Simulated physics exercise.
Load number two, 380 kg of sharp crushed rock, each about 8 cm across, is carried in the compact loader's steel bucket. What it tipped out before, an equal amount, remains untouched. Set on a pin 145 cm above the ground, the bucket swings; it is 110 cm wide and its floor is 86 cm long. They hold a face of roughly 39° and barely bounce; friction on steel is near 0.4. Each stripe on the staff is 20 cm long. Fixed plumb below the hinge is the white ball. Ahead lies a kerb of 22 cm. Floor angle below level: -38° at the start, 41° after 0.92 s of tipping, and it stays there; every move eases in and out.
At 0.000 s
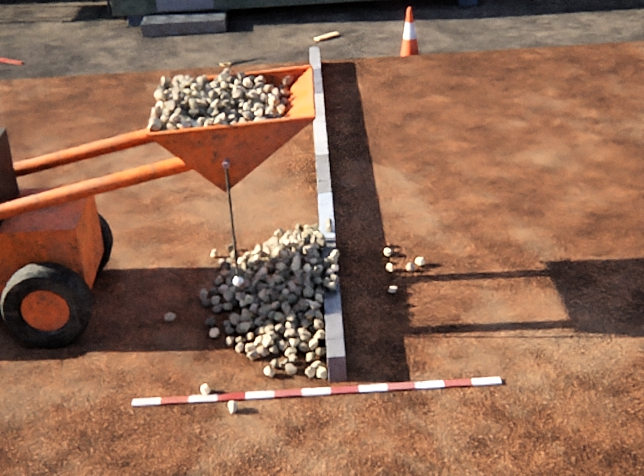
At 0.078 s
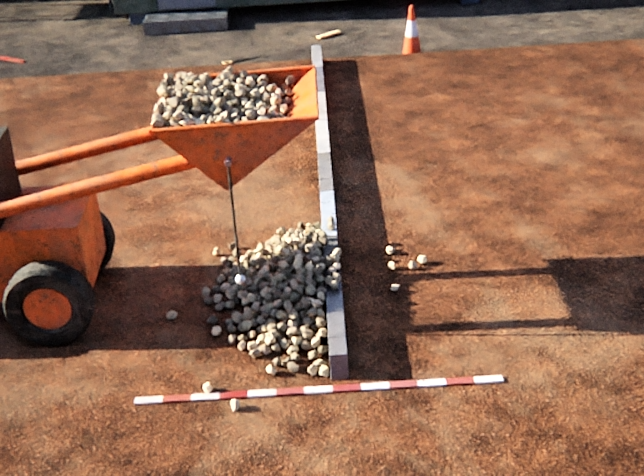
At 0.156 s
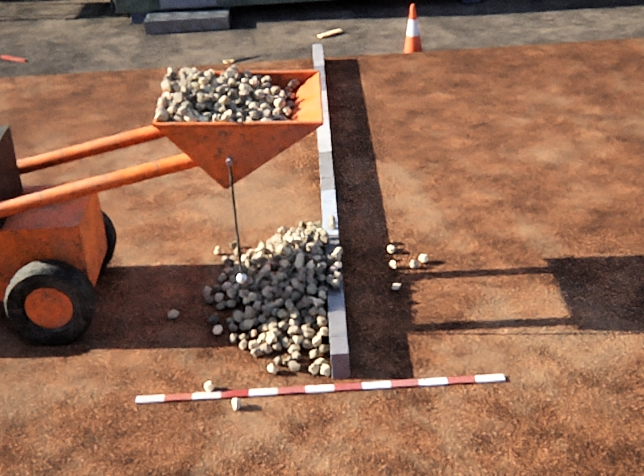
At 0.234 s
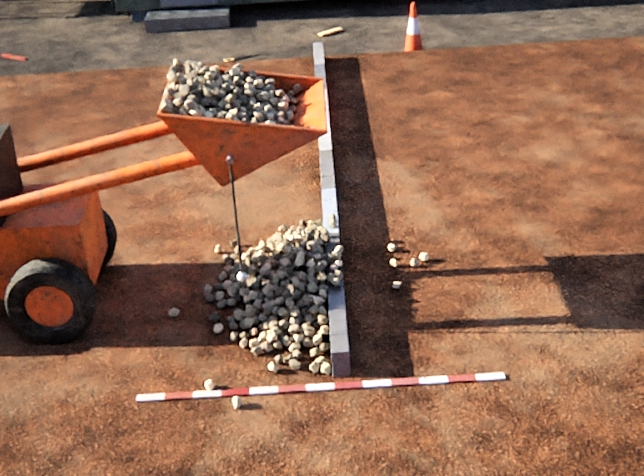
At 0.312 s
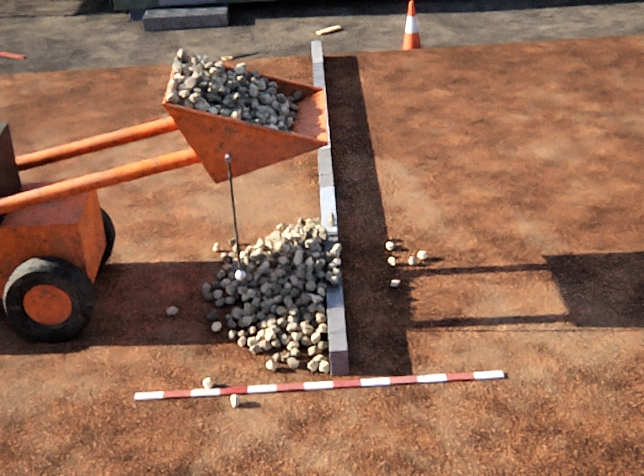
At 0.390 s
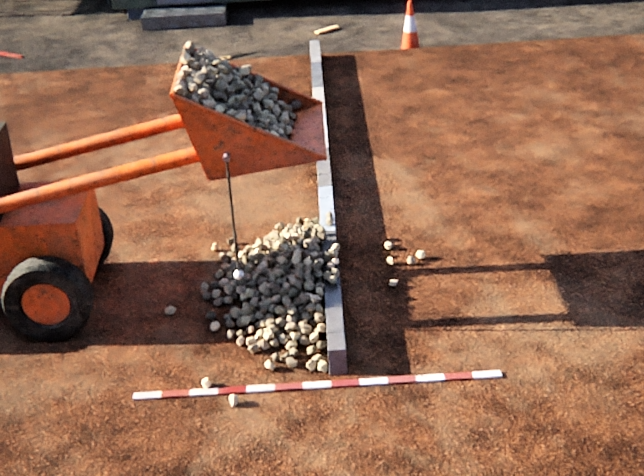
At the start, an orange loader on the left holds a bucket full of pale stones above a stone pile heaped against a low kerb. The bucket then steadily tilts forward, its right lip dropping and its back rising, while the stones stay inside and the pile below stays still.
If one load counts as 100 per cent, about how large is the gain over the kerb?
Around 93 per cent.
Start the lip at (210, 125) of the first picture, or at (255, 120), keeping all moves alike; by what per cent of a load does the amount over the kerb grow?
I'd say close to 0 per cent for one and close to 20 per cent for the other, in that order.
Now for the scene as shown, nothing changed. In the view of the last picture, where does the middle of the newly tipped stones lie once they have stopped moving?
(379, 273).
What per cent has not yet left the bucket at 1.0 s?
Close to 70 per cent of the load.
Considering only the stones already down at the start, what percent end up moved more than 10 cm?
I'd put it at about 0 per cent.
After 0.7 s the floor is at 29°; in per cent of one load, 100 in the bucket, 99 on this side of the kerb, 1 over the kerb; the foremost stones are at (377, 261).
After 1.0 s the floor is at 41°; in per cent of one load, 71 in the bucket, 126 on this side of the kerb, 3 over the kerb; the foremost stones are at (380, 247).
After 1.4 s the floor is at 41°; in per cent of one load, 19 in the bucket, 129 on this side of the kerb, 52 over the kerb; the foremost stones are at (421, 266).
After 4.0 s the floor is at 41°; in per cent of one load, 0 in the bucket, 106 on this side of the kerb, 94 over the kerb; the foremost stones are at (505, 266). Net gain over the kerb, 93.
